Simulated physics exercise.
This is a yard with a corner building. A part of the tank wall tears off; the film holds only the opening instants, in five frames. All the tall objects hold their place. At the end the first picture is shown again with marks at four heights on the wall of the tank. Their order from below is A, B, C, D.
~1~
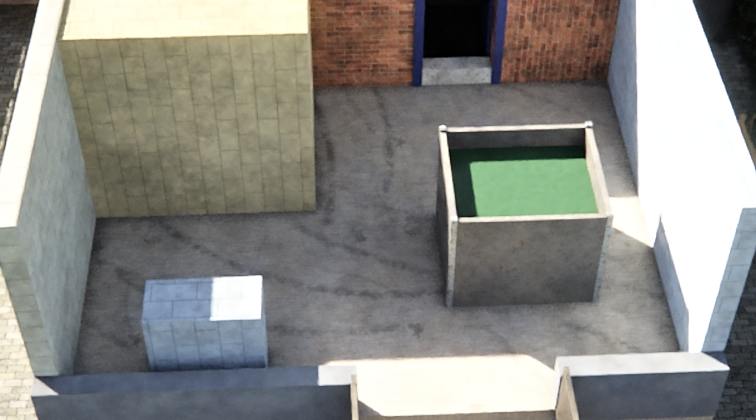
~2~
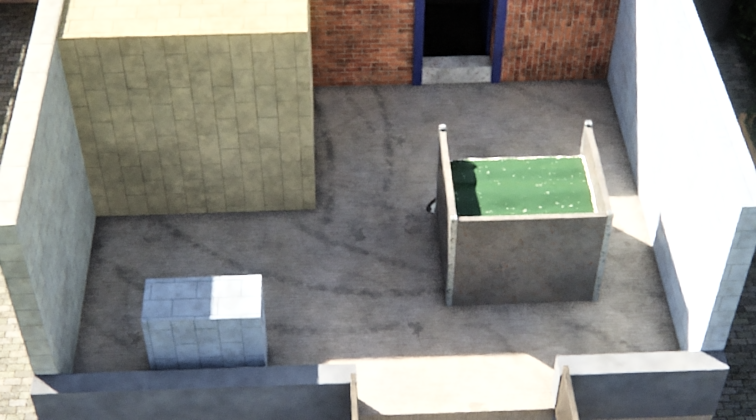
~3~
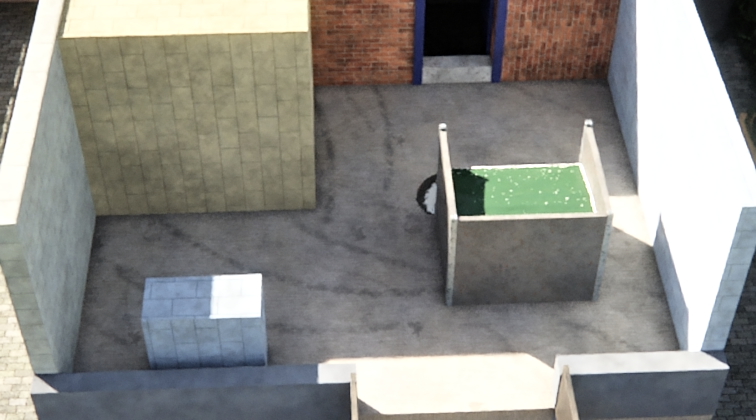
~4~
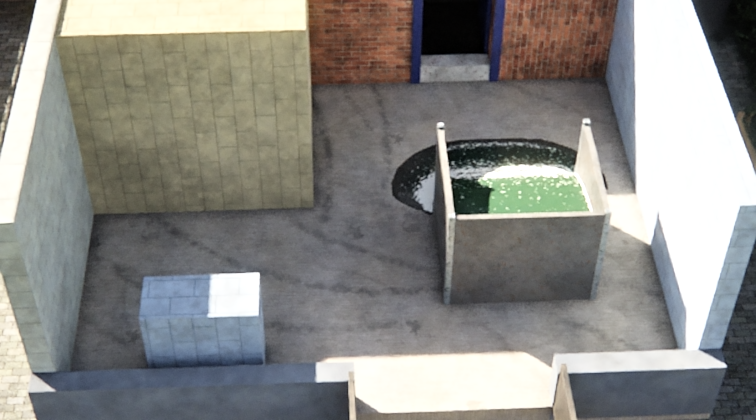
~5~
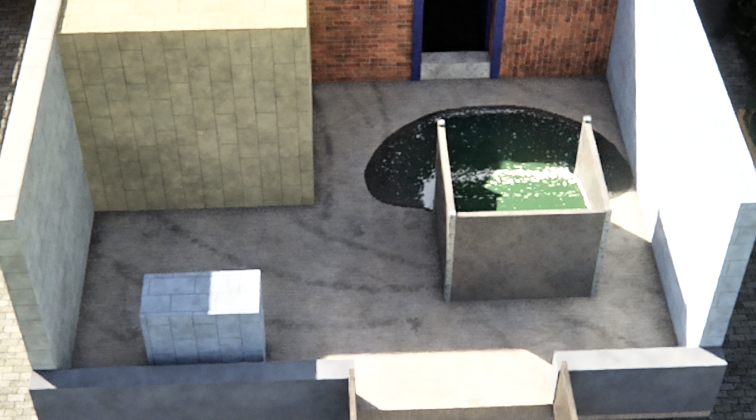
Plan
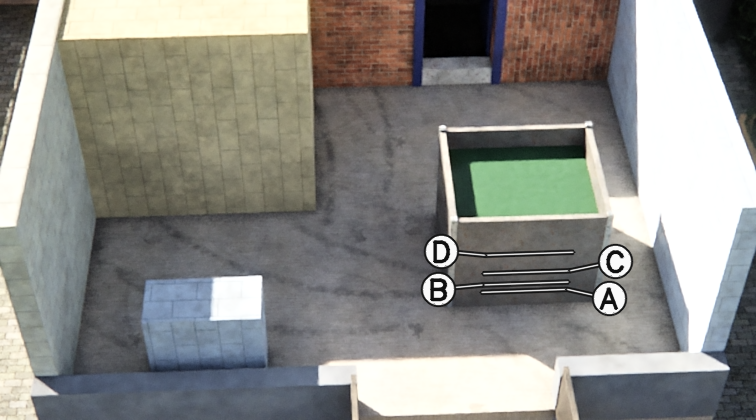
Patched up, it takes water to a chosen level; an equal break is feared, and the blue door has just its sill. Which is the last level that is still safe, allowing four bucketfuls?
Take C.
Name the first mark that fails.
That is mark D.
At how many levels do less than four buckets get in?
Three.
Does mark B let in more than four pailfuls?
No, that is safe.
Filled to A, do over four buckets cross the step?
No, not at all.
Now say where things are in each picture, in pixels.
In the first frame, water in the tank at rest, its middle at (522, 189); foot of the blue doorway at (456, 84); open gate at (457, 358).
In the second frame, water covers 2 % of the ground, its front hidden from here.
In the third frame, water covers 5 % of the ground, its front hidden from here.
In the fourth frame, front seen at (405, 169), 10 % of the ground wet.
In the fifth frame, front seen at (398, 136), 18 % of the ground wet.
On the marked copy, A at (524, 290); B at (525, 283); C at (526, 272); D at (529, 253); from the bottom up A, B, C, D.
Choosing A, nothing gets over.
Choosing B, nothing gets over.
Choosing C, a splash gets over, under a bucket.
Choosing D, about 10 bucketfuls get in.
